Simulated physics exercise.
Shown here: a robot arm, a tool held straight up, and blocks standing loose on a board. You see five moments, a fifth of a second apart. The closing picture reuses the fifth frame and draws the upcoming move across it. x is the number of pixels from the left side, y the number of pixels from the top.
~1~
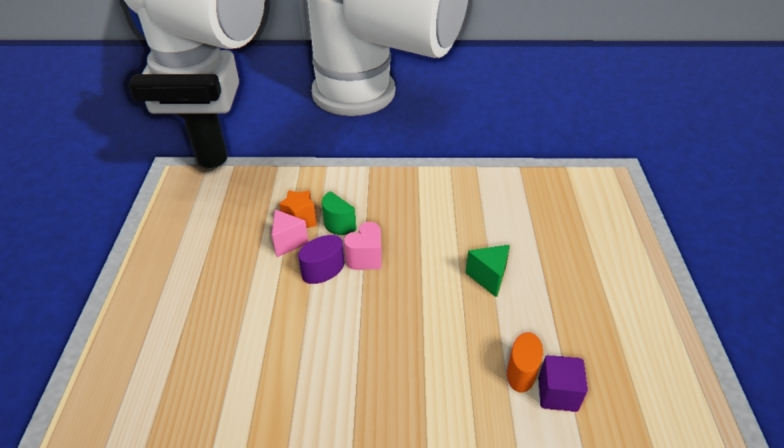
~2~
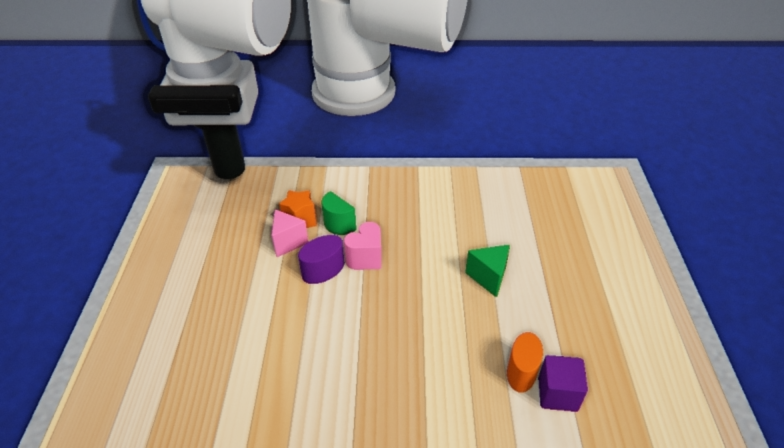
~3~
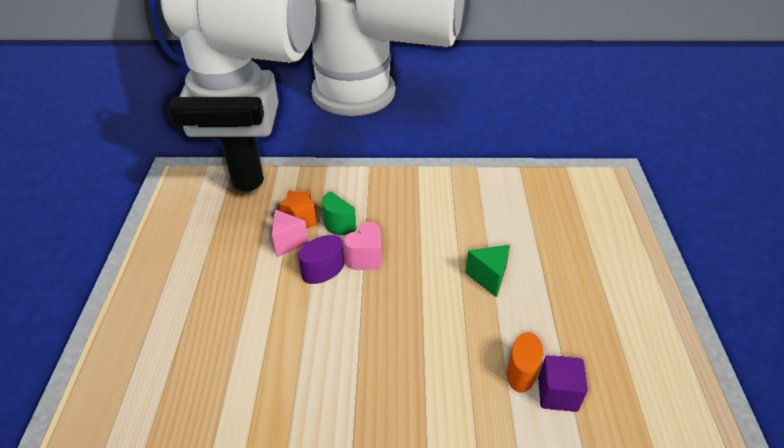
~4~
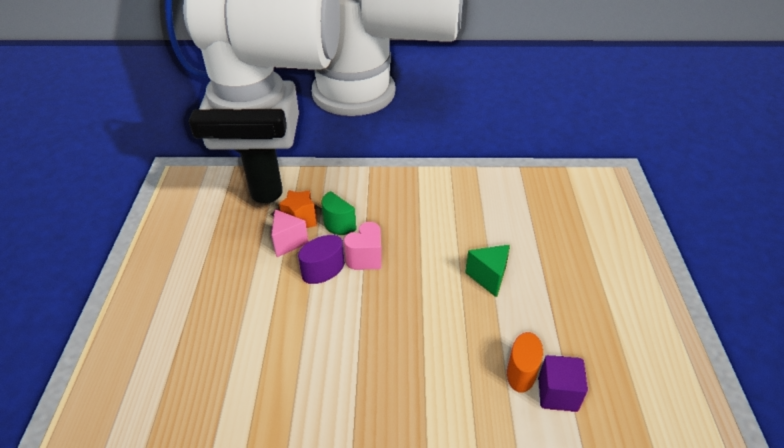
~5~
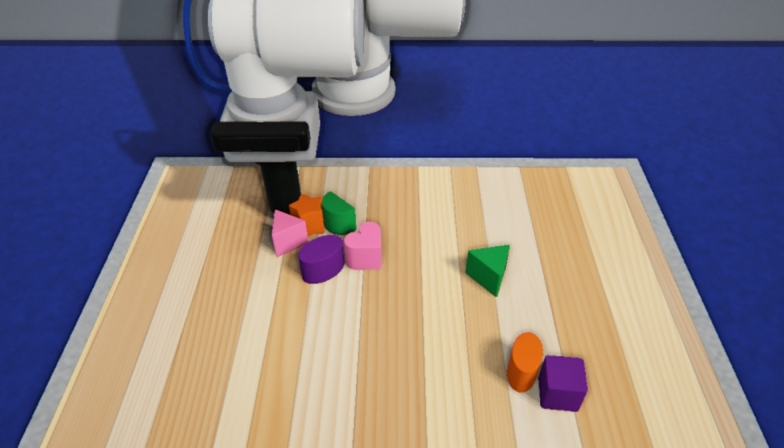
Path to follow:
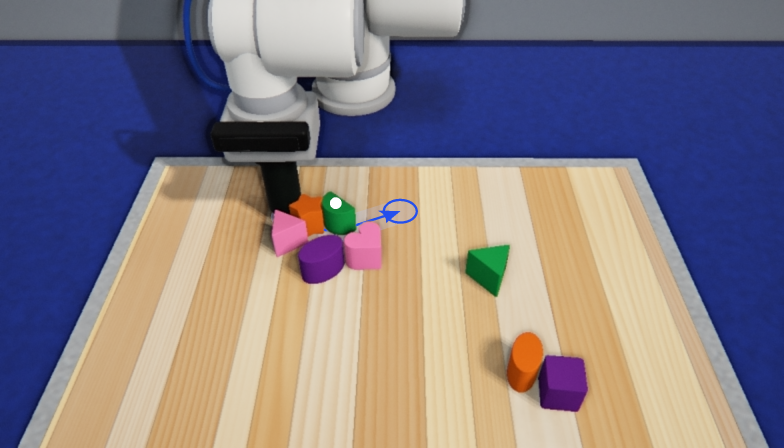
On a striped wooden board, loose blocks sit in a cluster of five at left, with three more to the right. A robot arm moves its black upright tool from the upper left, down and rightward toward the cluster, then nudges the orange star slightly right, while the other blocks stay put.
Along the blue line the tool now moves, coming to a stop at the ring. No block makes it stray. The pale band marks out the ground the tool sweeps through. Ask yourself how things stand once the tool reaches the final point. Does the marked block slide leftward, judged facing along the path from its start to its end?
I expect not.
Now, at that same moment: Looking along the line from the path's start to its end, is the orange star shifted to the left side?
In short: No.
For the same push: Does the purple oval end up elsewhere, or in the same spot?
It stays.
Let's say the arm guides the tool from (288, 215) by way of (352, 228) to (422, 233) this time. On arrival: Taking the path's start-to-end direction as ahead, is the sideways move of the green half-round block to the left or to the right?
It's set to shift right.
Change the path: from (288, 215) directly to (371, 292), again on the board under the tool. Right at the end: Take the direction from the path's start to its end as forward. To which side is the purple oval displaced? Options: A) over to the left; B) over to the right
(B)
The line goes from (288, 215) by way of (322, 230) and (362, 223) to (400, 211); the dot is on the green half-round block.
The first path, step by step. One third of the way, tool (321, 220); orange star (347, 218); green half-round block (375, 212).
Two thirds of the way, tool (363, 213); orange star (381, 217), turned 20° clockwise; green half-round block (412, 217); pink heart block (371, 240), turned 30° clockwise.
At the end, tool (400, 201); pink triangle unmoved; orange star (386, 216), turned 45° clockwise; purple oval unmoved; green half-round block (419, 219); pink heart block (371, 240), turned 30° clockwise.
